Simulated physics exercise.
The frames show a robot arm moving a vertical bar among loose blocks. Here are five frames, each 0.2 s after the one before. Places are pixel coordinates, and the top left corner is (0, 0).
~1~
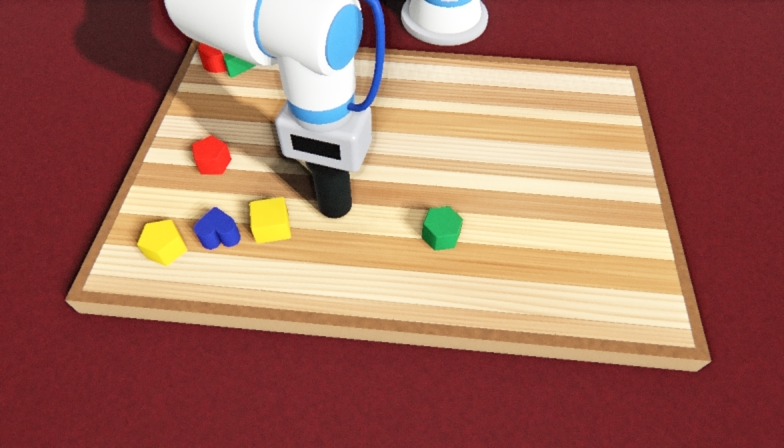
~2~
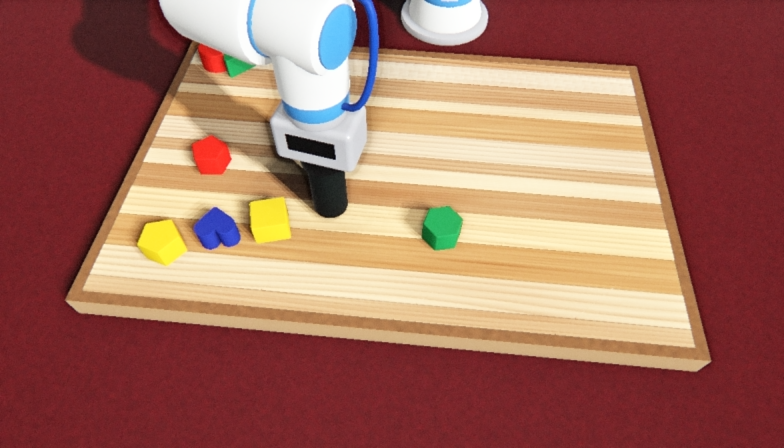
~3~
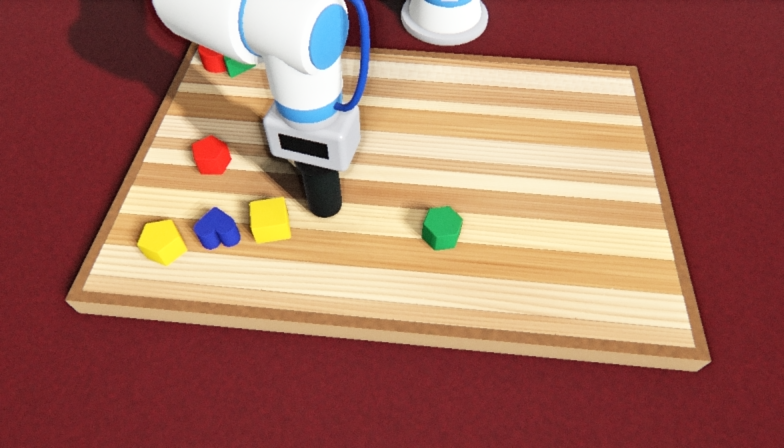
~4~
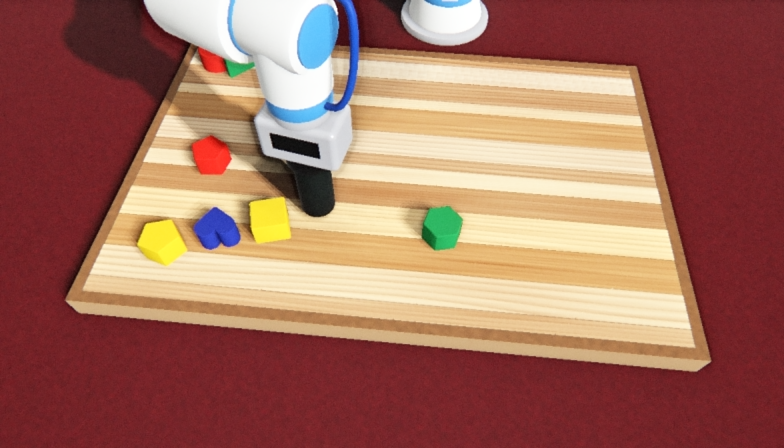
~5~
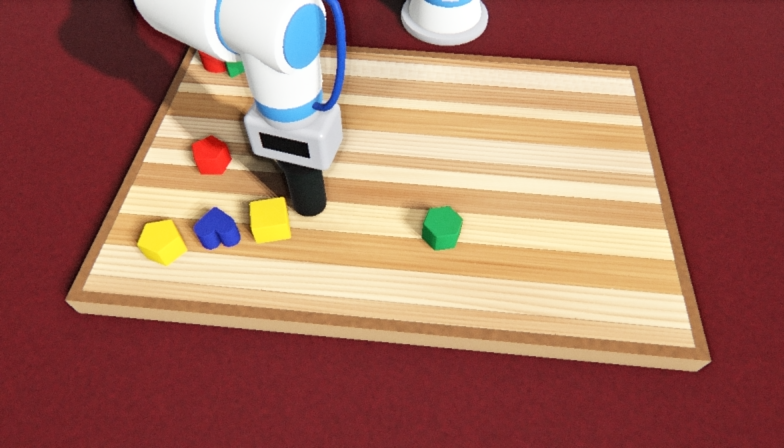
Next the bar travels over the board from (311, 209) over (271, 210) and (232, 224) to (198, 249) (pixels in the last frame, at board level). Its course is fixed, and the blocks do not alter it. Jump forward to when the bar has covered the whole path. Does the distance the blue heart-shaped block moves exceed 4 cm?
The answer is yes.
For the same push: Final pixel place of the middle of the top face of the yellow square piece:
Its top centre is at about (230, 244).
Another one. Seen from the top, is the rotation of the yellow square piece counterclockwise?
Yes - that is the case.
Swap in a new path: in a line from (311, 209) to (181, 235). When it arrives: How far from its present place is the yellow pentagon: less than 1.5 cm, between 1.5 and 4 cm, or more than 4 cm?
Its displacement is between 1.5 and 4 cm.
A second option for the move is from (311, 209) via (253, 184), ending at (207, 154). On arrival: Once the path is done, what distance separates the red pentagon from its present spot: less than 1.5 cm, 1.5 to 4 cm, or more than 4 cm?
That one ends up more than 4 cm from where it is now.
What follows on the original path. One third of the way, bar at (269, 205); blue heart-shaped block at (207, 228), turned 30° clockwise; yellow square piece at (248, 222), turned 55° anticlockwise.
Two thirds of the way, bar at (230, 219); blue heart-shaped block at (197, 236), turned 45° clockwise; yellow square piece at (234, 238), turned 95° anticlockwise.
At the end, bar at (196, 244); yellow pentagon at (146, 241), turned 45° clockwise; blue heart-shaped block at (171, 267), turned 15° clockwise; yellow square piece at (230, 244), turned 125° anticlockwise.
